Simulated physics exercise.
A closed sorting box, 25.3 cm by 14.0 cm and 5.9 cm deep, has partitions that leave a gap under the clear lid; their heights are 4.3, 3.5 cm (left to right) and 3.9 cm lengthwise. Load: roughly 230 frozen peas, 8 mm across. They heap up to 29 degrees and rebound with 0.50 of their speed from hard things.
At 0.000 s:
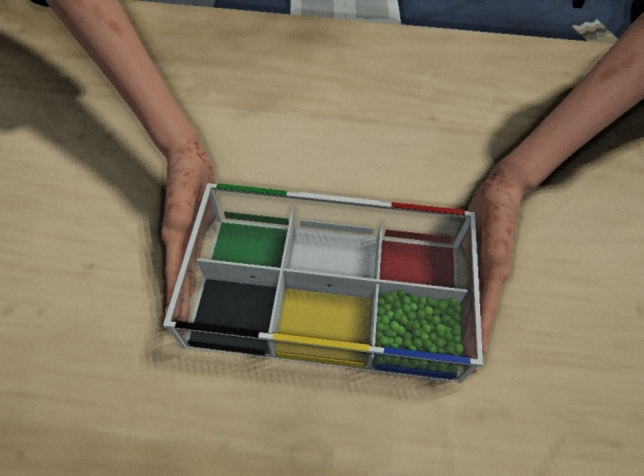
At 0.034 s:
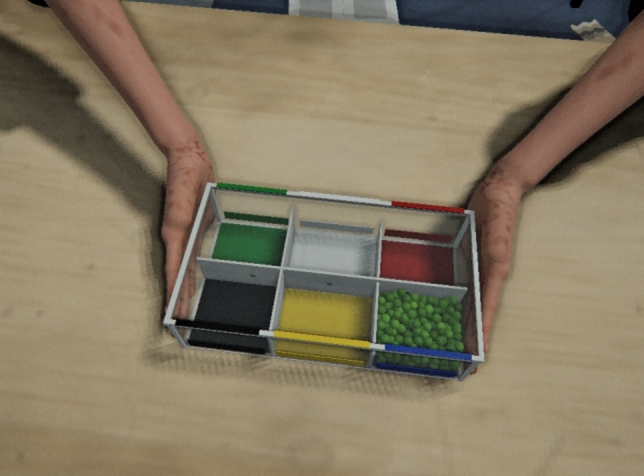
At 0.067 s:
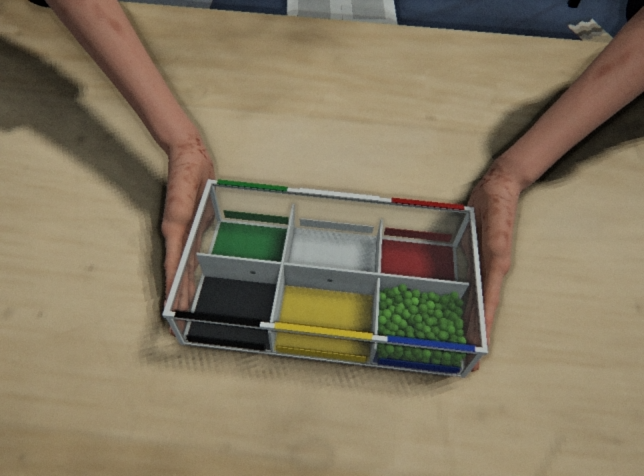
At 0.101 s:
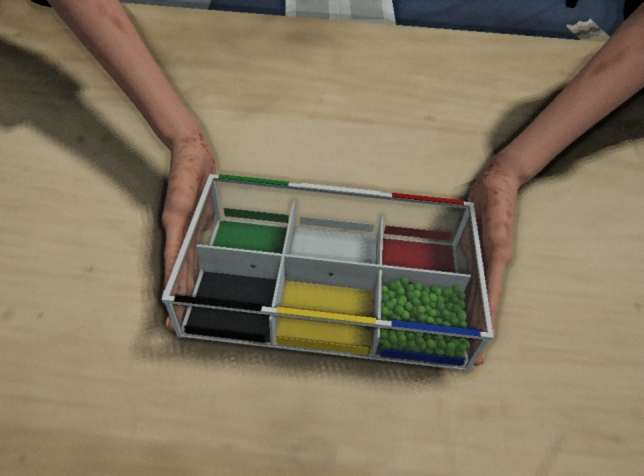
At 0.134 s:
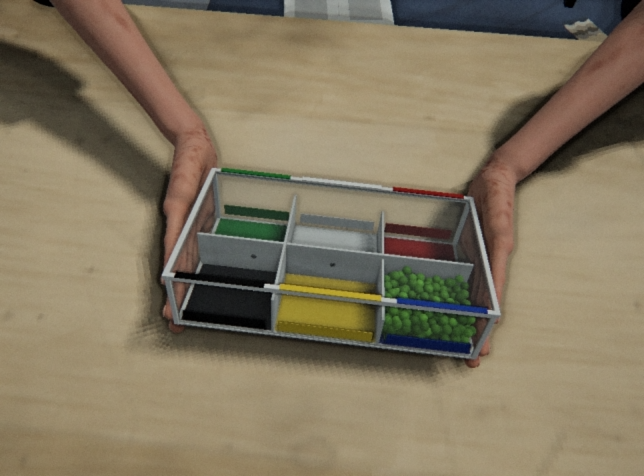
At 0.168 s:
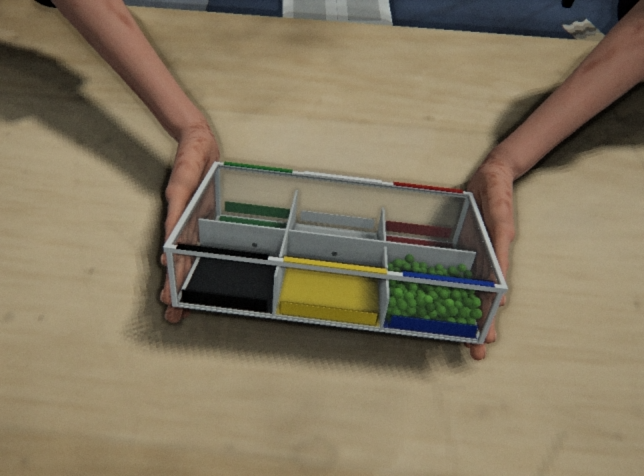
Two hands hold a clear, white-edged box by its left and right ends above a pale wooden table, seen from overhead, with blue fabric at the top edge. Its six compartments are green, white and red behind black, yellow and blue, with green peas filling the front-right blue one. The hands tilt the box, its near side rising, slowly then faster, while the peas stay in their compartment.
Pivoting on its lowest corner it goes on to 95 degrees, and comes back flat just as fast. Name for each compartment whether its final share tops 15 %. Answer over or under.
Red compartment: Over; blue compartment: Over; green compartment: Under; yellow compartment: Under; white compartment: Under; black compartment: Under.
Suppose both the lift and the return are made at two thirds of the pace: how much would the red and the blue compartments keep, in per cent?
Then: Red 55, blue 40.
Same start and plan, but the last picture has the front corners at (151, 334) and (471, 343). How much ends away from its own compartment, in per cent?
Then about 70 per cent.
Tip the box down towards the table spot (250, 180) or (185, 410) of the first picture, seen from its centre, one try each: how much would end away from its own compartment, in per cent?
About 70 and 40 per cent.
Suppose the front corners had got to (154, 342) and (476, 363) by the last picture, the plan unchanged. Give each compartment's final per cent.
Red 0, blue 60, green 0, yellow 30, white 0, black 5.
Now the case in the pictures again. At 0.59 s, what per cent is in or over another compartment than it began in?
About 25 per cent.
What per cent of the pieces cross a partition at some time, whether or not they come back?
About 55 per cent.
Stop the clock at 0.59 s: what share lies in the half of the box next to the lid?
About 70 per cent.
After 0.59 s, tilt 93 degrees; red 25 %, blue 75 %.
Then, at 0.87 s, tilt 37 degrees; red 45 %, blue 50 %, white 5 %.
After 1.25 s, tilt 0 degrees; red 45 %, blue 45 %, white 5 %.
In the end, at 1.8 s, red 45 %, blue 45 %, green 0 %, yellow 0 %, white 5 %, black 0 %.
